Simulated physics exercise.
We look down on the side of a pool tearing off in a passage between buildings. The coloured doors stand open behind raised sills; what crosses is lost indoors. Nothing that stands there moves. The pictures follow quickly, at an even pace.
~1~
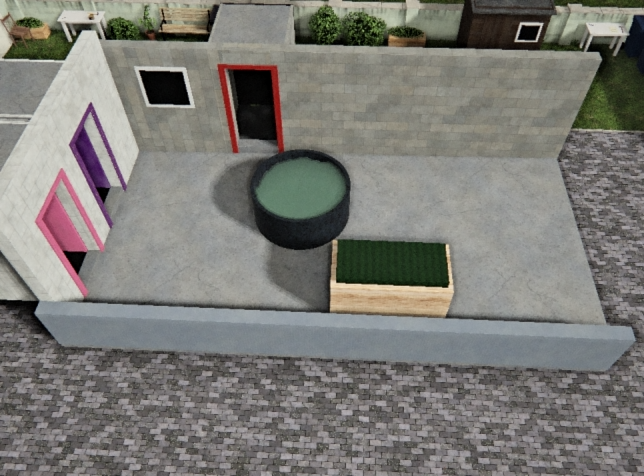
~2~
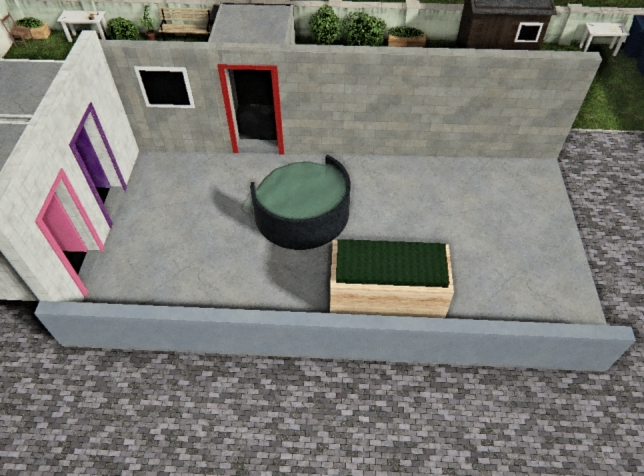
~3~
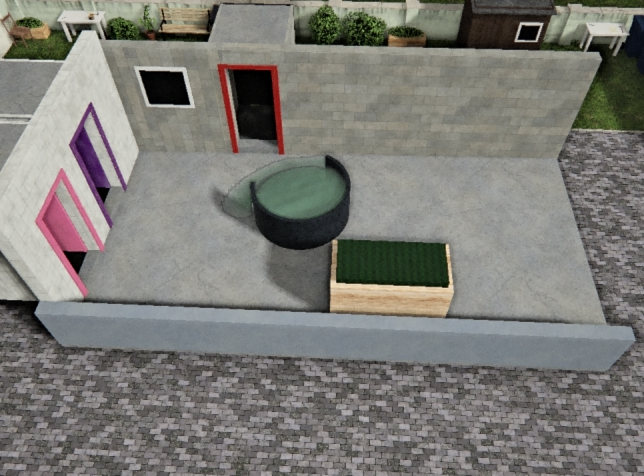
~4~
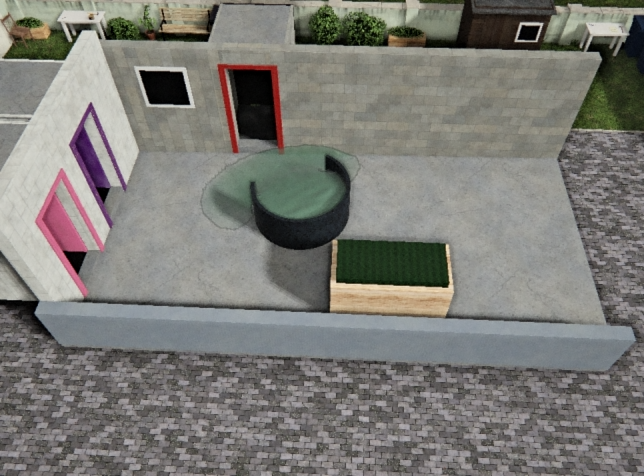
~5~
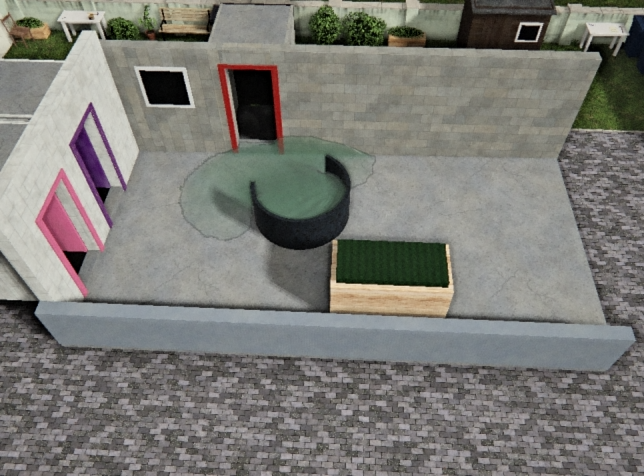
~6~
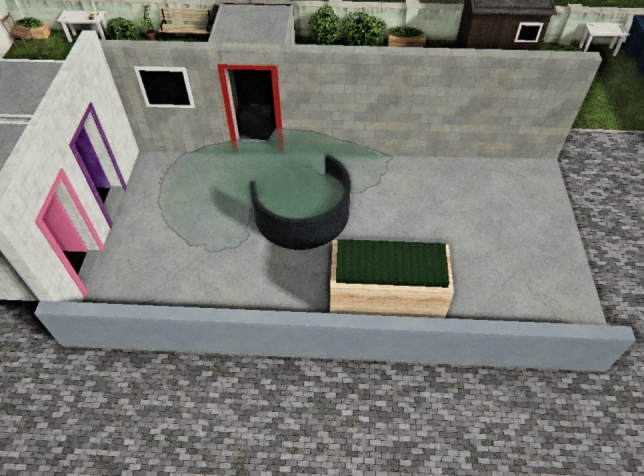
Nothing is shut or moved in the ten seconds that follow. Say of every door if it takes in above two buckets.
The pink door floods; the red door floods; the purple door floods.
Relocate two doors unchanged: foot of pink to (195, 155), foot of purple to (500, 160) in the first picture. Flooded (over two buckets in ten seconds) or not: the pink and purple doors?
One by one: The pink door is over; the purple door stays under.
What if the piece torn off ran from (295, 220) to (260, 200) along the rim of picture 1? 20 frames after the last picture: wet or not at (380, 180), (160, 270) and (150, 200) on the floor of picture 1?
In turn: No water, flooded, awash.
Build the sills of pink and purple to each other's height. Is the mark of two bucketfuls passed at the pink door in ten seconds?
One by one: Pink door lets less in.
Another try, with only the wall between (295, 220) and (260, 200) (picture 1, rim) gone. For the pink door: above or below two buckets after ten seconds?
Then: Pink door takes more.
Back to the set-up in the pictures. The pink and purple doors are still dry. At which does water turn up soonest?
The one in purple.
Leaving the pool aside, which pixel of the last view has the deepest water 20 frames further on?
Around (74, 326).
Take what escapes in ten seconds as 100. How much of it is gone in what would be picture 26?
I make it 45 per cent.
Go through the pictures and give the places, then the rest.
Still water in the round tank at (301, 187), in the first picture.
The front is at (246, 210), out from the gap on the round tank's far side, in the second picture.
The front is at (229, 209), out from the gap on the round tank's far side, in the third picture.
Water pours out on the round tank's far side and has run to (206, 207), in the fourth picture.
Water pours out on the round tank's far side and has run to (185, 200), in the fifth picture.
Water pours out on the round tank's far side and has run to (164, 193), in the sixth picture.
A moment on, water covers 25 % of the floor; the pink door not reached, the red door over two buckets in, the purple door wet at the sill, nothing in.
Next, water covers 40 % of the floor; the pink door wet at the sill, nothing in, the red door far over two buckets in, the purple door under two buckets in.
Then, water covers 65 % of the floor; the pink door under two buckets in, the red door far over two buckets in, the purple door over two buckets in.
Later, water covers 85 % of the floor; the pink door over two buckets in, the red door far over two buckets in, the purple door over two buckets in.
In the end, water covers 80 % of the floor; the pink door far over two buckets in, the red door far over two buckets in, the purple door over two buckets in.
